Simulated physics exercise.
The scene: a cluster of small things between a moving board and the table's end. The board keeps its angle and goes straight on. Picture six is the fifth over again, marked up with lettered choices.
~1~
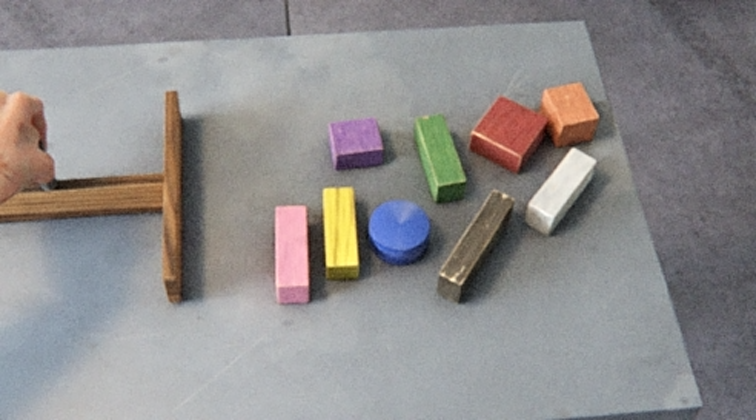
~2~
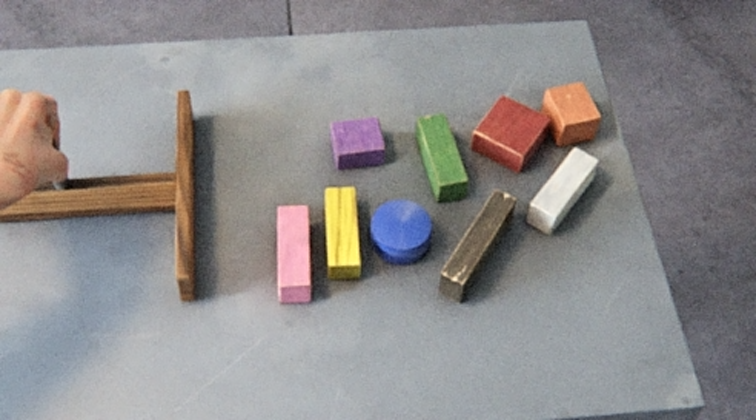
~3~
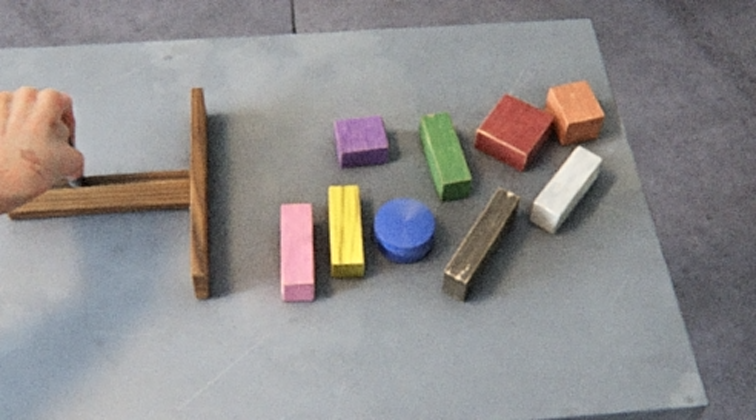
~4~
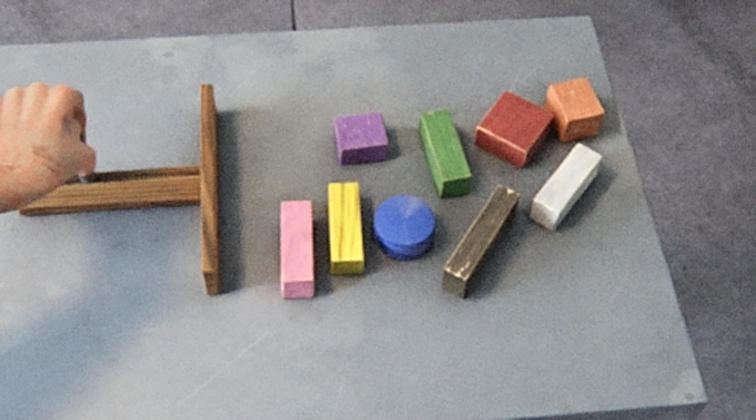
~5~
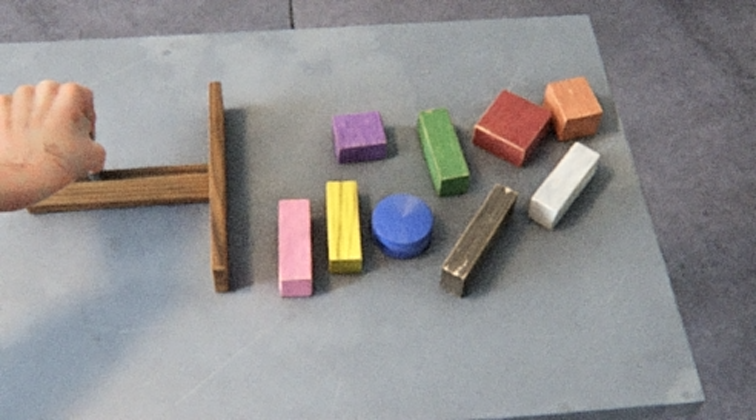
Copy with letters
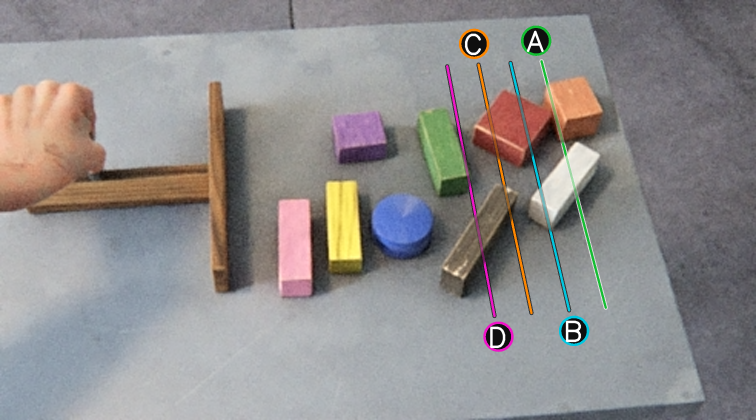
Wooden T-shaped pusher sliding slowly right in a person's hand towards a cluster of colourful blocks lying still on a grey table.
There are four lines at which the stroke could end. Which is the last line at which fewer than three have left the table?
C is the last line within the limit.
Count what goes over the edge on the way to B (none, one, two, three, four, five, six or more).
By then, three.
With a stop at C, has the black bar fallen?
By then, no.
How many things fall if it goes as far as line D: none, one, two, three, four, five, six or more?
The count is none.
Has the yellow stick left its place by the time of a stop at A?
By then, yes.
On the marked copy, A at (571, 174); B at (537, 176); C at (503, 178); D at (469, 180).
Following C. Soon after the start, board (320, 162); pink bar (349, 244); blue tin (423, 225).
Later, board (424, 156); orange block (589, 103); white bar (576, 182).
In the end, board (503, 151); orange block over the edge; white bar over the edge; two fallen.
As for the rest, A drops six; B drops three; D is within the limit but short.
